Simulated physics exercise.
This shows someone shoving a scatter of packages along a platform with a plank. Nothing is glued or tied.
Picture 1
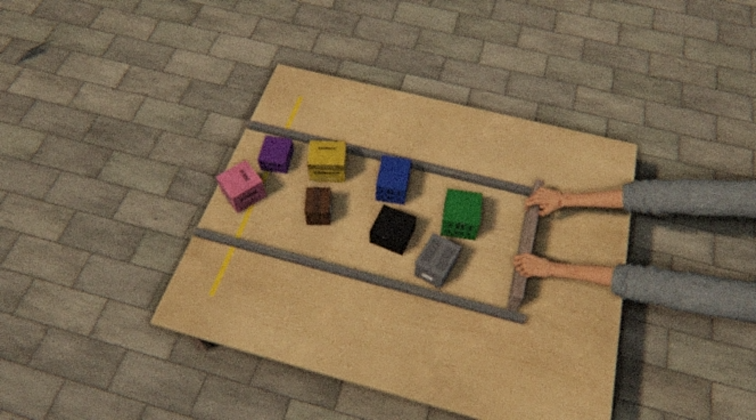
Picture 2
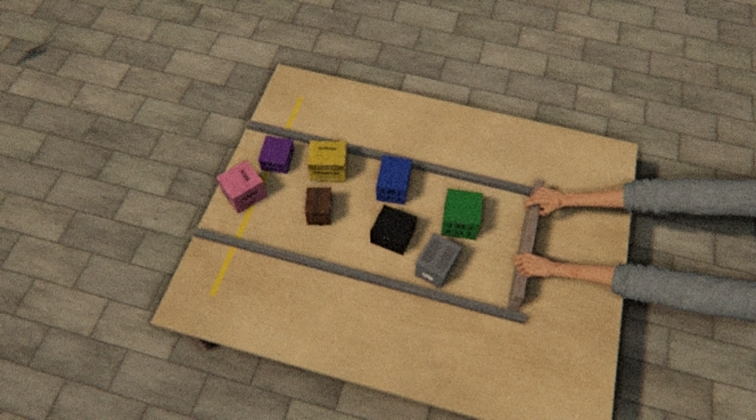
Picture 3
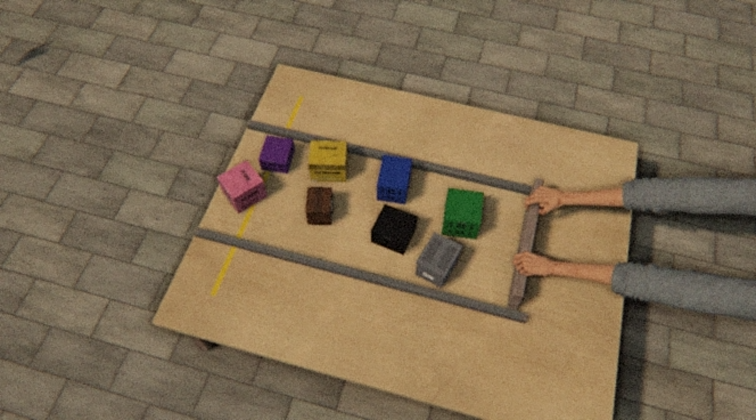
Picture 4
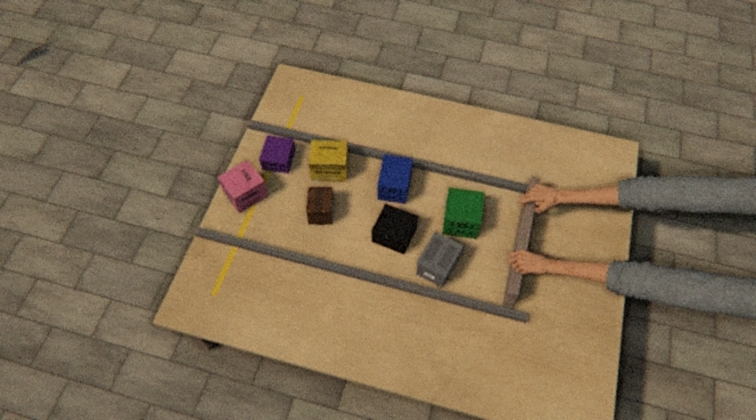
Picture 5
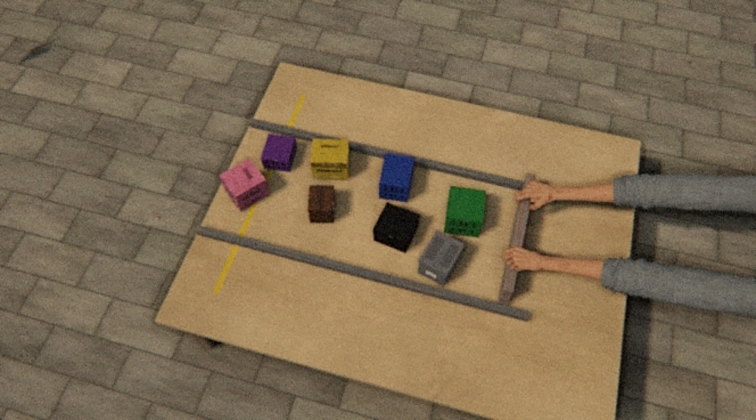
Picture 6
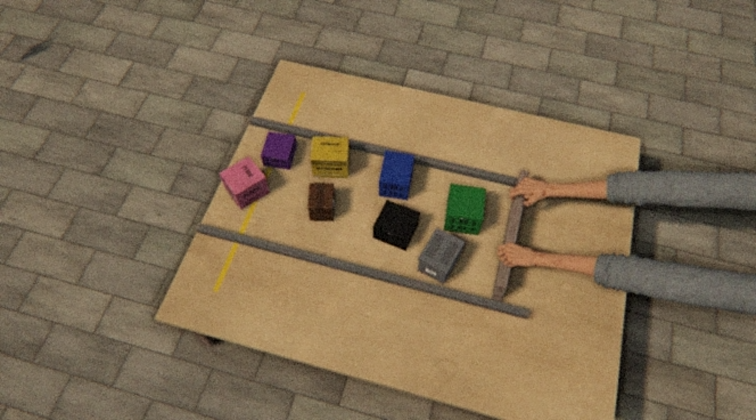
Two hands slid a wooden plank slightly to the left along a tabletop between two grey rails, while the eight colourful boxes scattered in front of it stayed practically still.
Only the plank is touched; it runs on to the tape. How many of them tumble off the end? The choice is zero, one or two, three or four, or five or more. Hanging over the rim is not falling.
Outcome: The number that fall off is five or more.
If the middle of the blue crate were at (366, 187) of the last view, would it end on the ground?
It falls.
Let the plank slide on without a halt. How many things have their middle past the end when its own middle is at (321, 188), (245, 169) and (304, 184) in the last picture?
In that order 2, 6 and 2.
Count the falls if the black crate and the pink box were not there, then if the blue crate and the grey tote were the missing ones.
The counts: 4 and 4.
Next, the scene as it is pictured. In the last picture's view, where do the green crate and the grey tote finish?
First (252, 157), then (231, 209).
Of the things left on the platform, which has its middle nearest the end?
It is the black crate.
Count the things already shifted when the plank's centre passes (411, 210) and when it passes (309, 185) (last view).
4 and 8.
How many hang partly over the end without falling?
1 of them.
A little later, none off yet; pink box at rest near (245, 183); purple crate at rest near (279, 151); yellow box at rest near (331, 158).
Next, none off yet; pink box shifted a little near (238, 179); purple crate shifted about its own width near (250, 141); yellow box shifted about its own width near (279, 143).
When it is over, the number that fall off is five or more; down, blue crate, brown parcel, yellow box, purple crate and pink box.
